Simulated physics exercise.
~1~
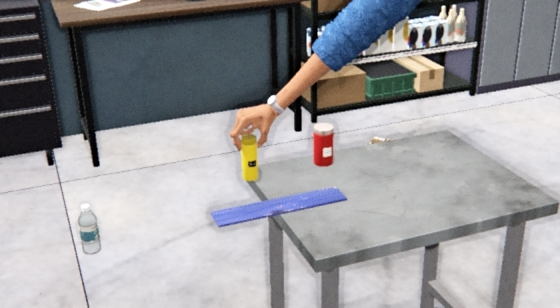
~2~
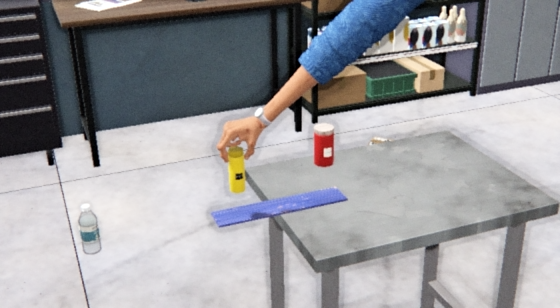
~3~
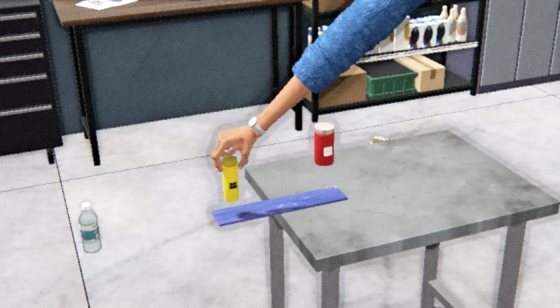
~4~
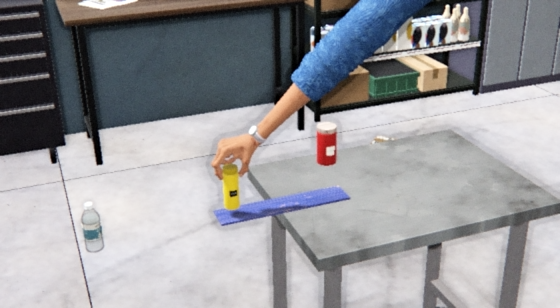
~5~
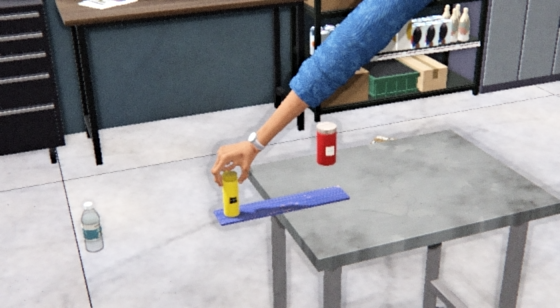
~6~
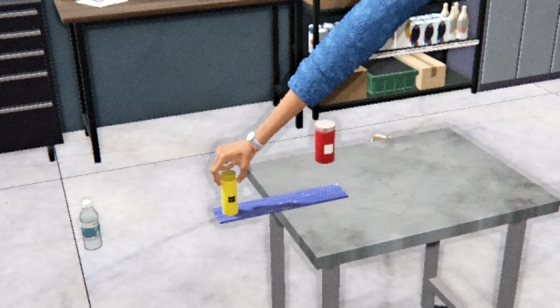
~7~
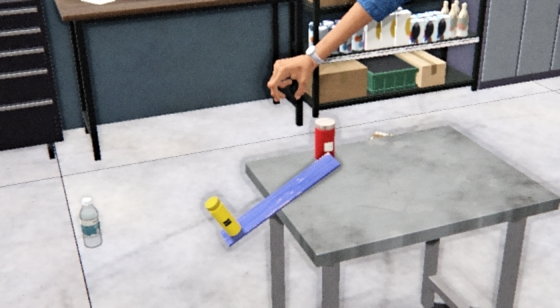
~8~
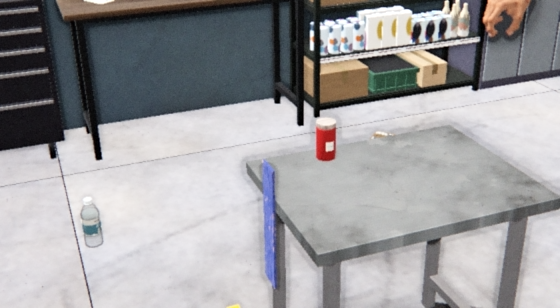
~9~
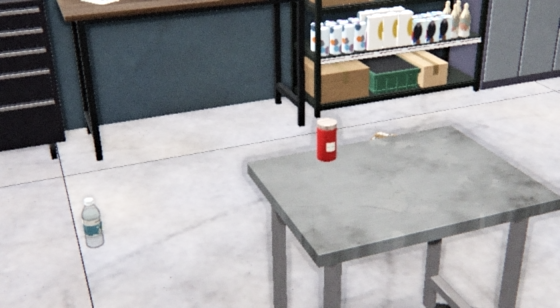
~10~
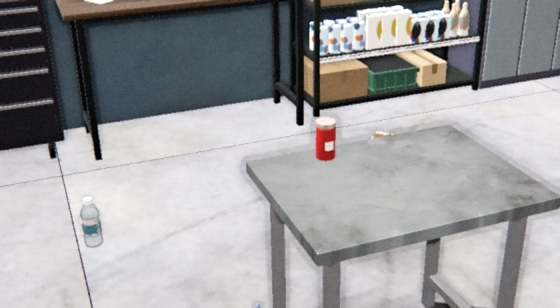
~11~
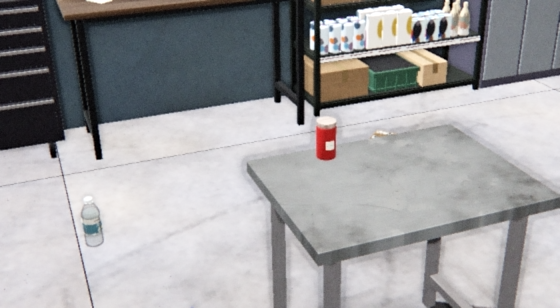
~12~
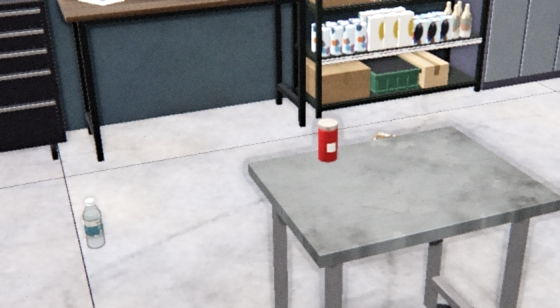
In a workshop with a pale floor, seen from slightly above by a gently swaying camera, a blue board juts past the left edge of a gray table. A red jar stands near the table's back corner, and a clear bottle sits on the floor at left. A hand in a blue sleeve lowers a yellow shaker onto the board's overhanging end, then lets go and draws back. The board tips, the shaker leans and drops, and the board swings upright beside the table before falling from sight. The red jar remains standing on the table.
